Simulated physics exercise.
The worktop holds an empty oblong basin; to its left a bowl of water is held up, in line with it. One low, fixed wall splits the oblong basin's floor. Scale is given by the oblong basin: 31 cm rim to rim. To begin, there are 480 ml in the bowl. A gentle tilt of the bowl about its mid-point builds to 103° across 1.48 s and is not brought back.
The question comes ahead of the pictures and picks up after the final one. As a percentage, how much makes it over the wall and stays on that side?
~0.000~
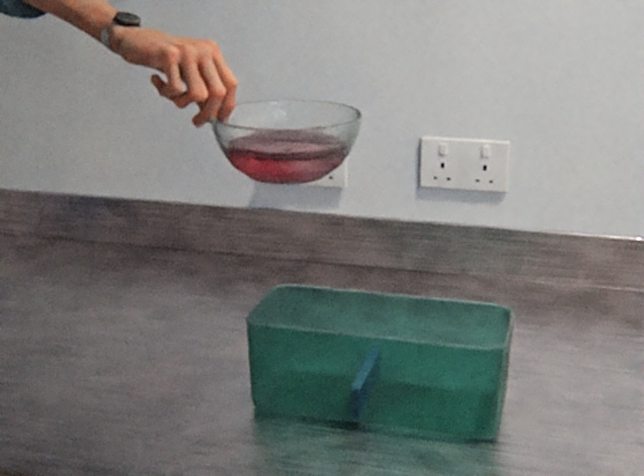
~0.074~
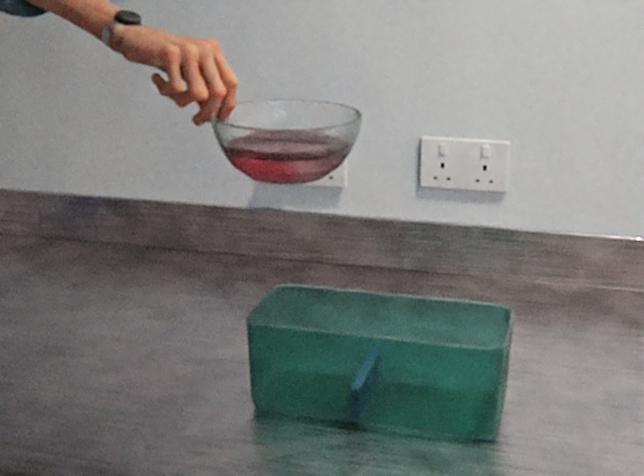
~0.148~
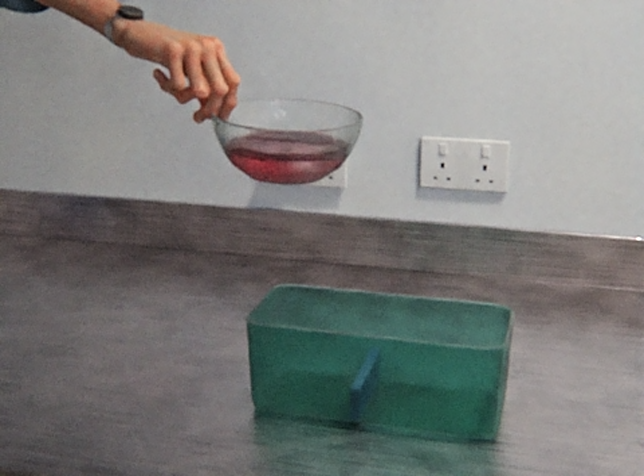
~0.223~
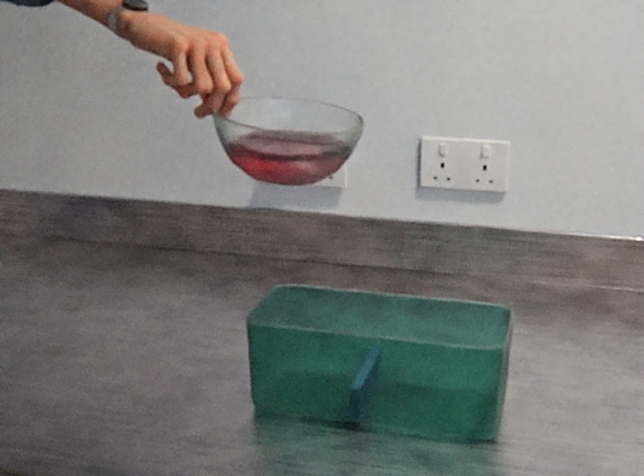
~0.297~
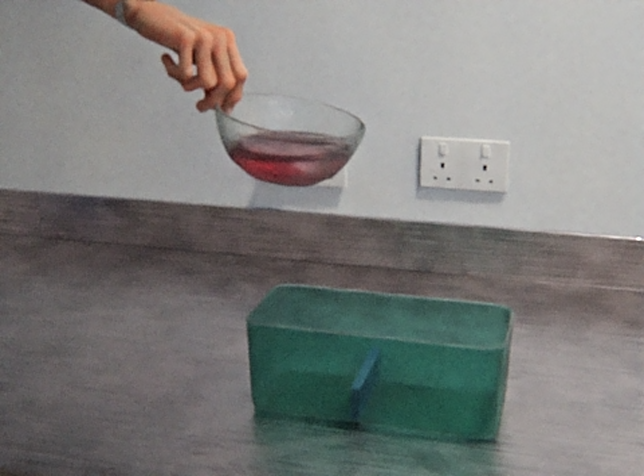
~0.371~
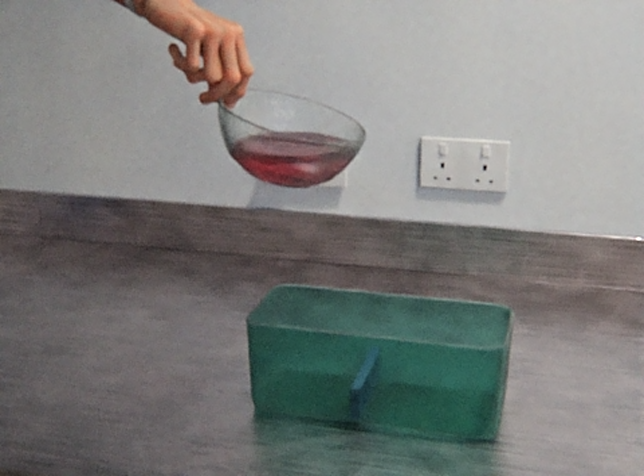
Some 89 per cent makes it over and stays.
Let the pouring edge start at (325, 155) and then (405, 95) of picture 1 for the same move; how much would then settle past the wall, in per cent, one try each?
About 45 %, then about 95 %.
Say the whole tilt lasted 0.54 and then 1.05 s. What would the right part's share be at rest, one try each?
In order, 70 and 80 per cent.
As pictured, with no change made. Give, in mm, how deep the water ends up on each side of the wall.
The left side settles near 2 mm and the right side near 22 mm.
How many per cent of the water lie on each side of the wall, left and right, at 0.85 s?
About 0 left, 10 right.
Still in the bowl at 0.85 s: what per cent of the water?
Roughly 52 per cent.
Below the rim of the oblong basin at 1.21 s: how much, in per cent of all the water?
Roughly 86 percent of it.
After 0.85 s the tilt is 64° and 53 per cent is still to pour, 0 is left of the wall and 10 right of it.
After 1.21 s the tilt is 95° and 1 per cent is still to pour, 4 is left of the wall and 82 right of it.
After 1.58 s the tilt is 103° and 0 per cent is still to pour, 9 is left of the wall and 90 right of it.
After 1.98 s the tilt is 103° and 0 per cent is still to pour, 10 is left of the wall and 89 right of it.
In the end 10 per cent lies left of the wall, 89 right of it and 1 outside.
